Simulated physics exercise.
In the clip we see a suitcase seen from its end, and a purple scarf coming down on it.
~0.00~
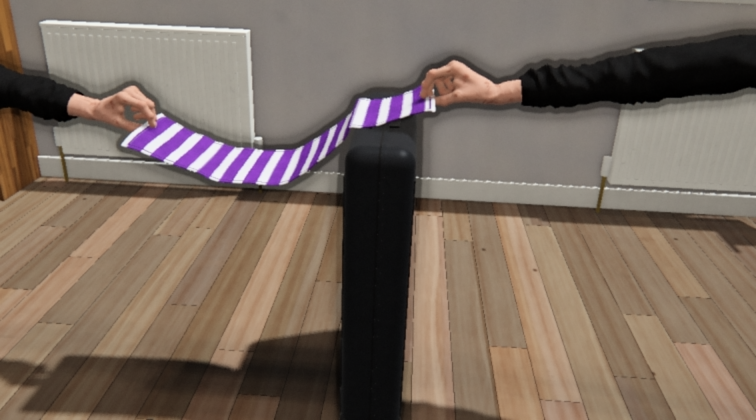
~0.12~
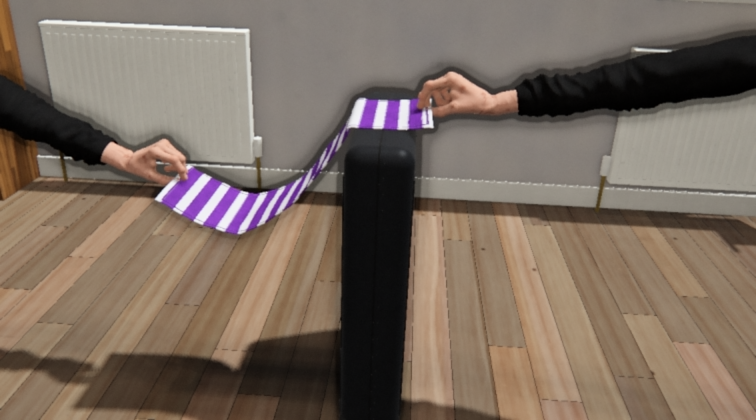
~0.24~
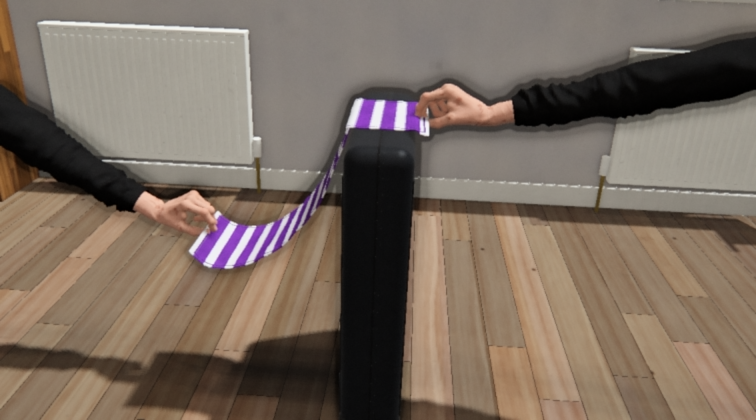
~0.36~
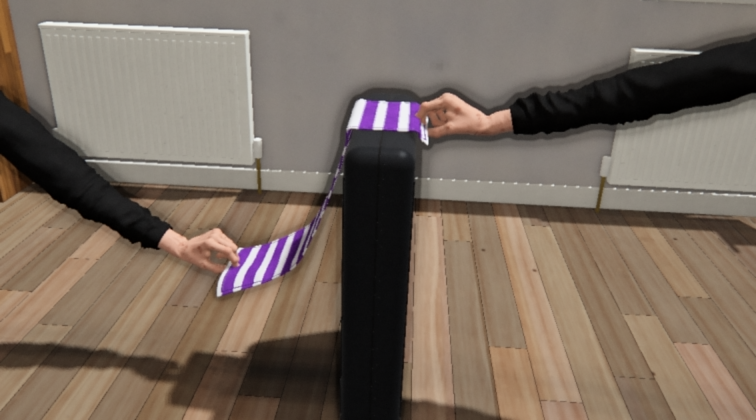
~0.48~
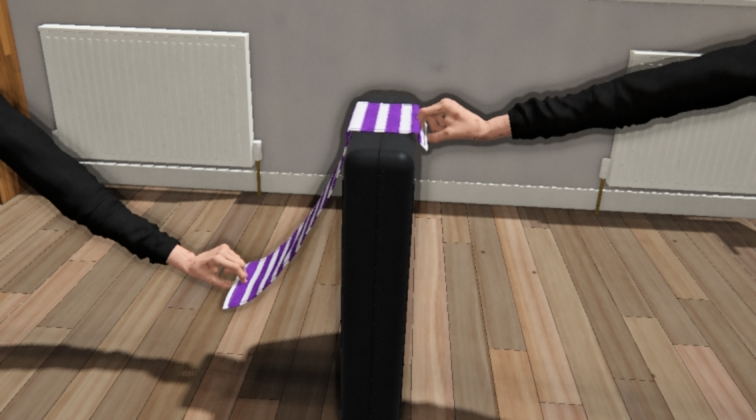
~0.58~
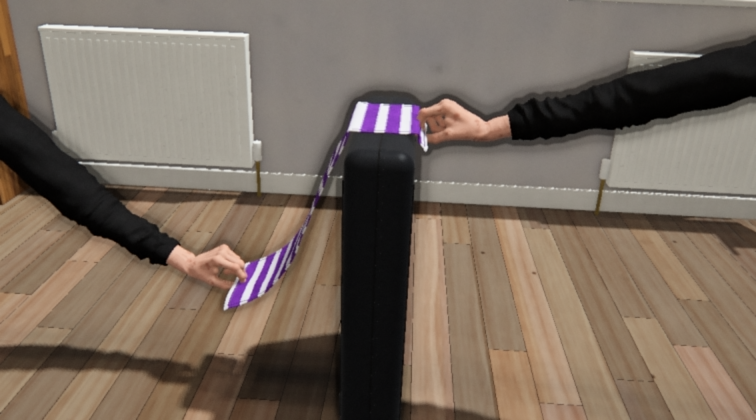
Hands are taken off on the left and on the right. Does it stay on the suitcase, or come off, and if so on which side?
Seems to me it will go over the left edge.
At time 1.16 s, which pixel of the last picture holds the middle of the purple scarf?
Its middle should be near (317, 374).
After 0.94 s, scarf clear of the top and falling near (321, 293).
After 1.16 s, scarf in a heap on the floor near (317, 374).
In the end, scarf in a heap on the floor near (316, 376). The purple scarf falls on the left side.
